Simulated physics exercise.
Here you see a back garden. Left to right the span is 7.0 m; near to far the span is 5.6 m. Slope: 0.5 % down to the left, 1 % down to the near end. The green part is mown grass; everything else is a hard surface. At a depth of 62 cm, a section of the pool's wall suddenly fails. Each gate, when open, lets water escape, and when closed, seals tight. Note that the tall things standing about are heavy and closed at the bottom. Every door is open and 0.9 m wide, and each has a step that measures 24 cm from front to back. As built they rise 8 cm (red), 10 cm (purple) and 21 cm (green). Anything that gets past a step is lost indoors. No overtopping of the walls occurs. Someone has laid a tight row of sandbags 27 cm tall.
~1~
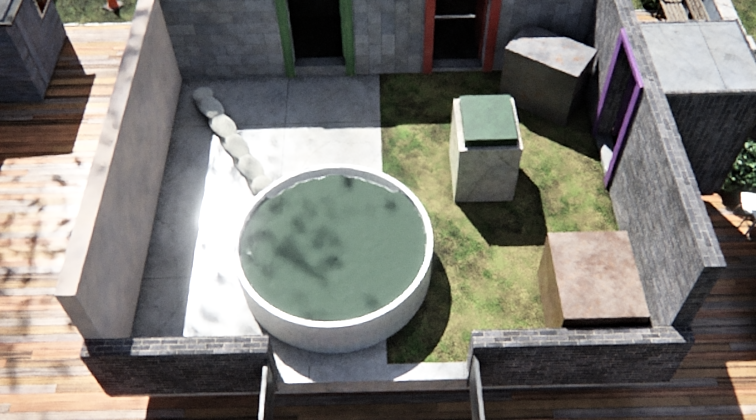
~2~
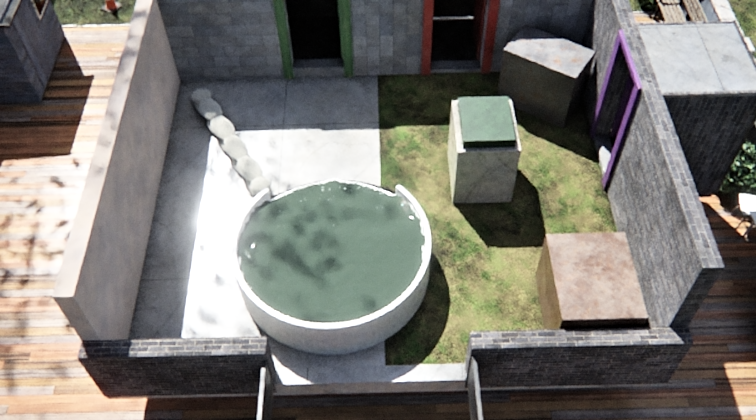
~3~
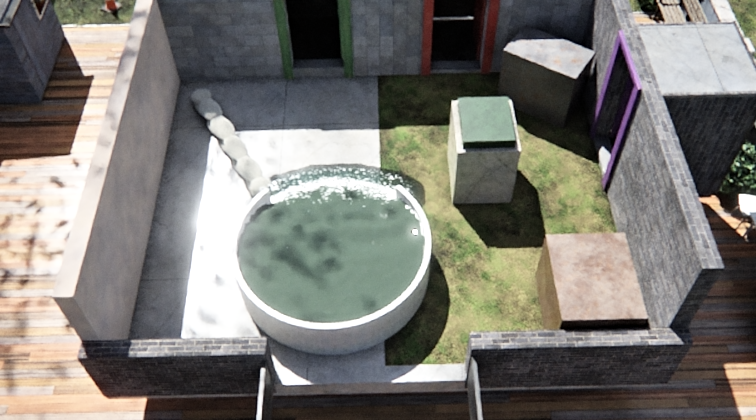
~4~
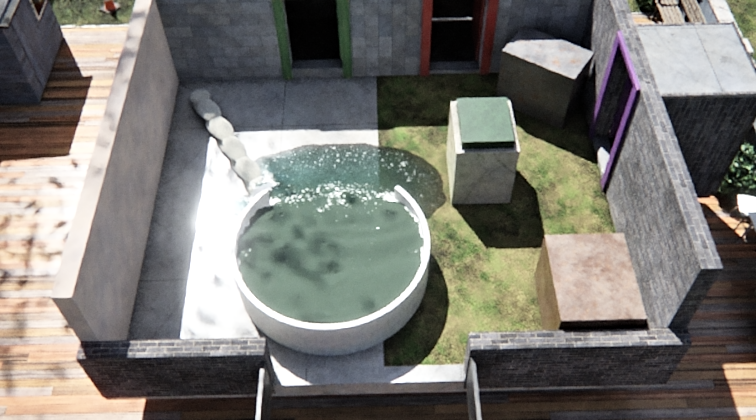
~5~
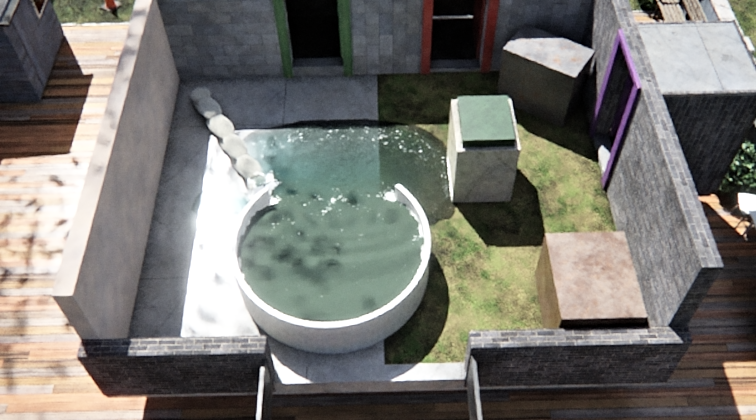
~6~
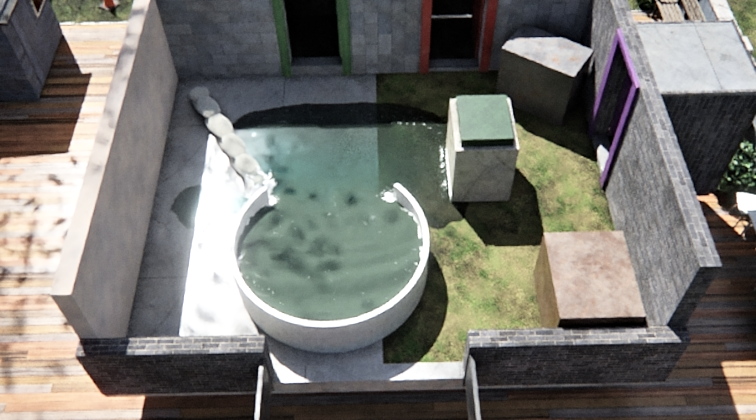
The clip opens on a walled back garden, half paving and half grass, with a round pool full and still. A section of the pool's far wall gives way, and water pours through the gap, spreading across the paving and grass toward the back wall and around the green-topped block.
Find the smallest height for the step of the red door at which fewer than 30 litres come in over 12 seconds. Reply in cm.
The smallest such height is near 13 cm.
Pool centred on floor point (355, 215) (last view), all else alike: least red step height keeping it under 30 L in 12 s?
It should be around 17 cm high.
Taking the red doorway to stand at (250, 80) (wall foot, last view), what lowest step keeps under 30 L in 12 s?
Roughly 21 cm.
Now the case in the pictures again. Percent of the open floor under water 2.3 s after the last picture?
Wet share: Around 60 %.
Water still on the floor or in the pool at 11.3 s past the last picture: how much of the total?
Close to 88 per cent is still present.
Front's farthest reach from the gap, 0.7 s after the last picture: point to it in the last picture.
Close to pixel (200, 78).
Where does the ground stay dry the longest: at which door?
Last comes the purple one.
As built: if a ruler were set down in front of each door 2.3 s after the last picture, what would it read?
In cm: Red 14, purple 0, green 27.
Then, 0.7 s after the last picture water covers 40 % of the floor, deepest (34 cm) near (271, 196); it has not reached the red door.
Then, 2.3 s after the last picture water covers 60 % of the floor, deepest (38 cm) near (179, 79); 14 cm at the red door, 20 litres in over its 8 cm step.
Then, 11.3 s after the last picture water covers 95 % of the floor, deepest (14 cm) near (637, 356); 5 cm at the red door, 113 litres in over its 8 cm step.
At the red door as built, the water peaked near 17 cm, 3.3 s after the last picture.
With a step of 11.5 cm, 45 litres would have come in within the 12 s; with 15.5 cm, 12 litres. So under 30 litres takes about 13 cm.
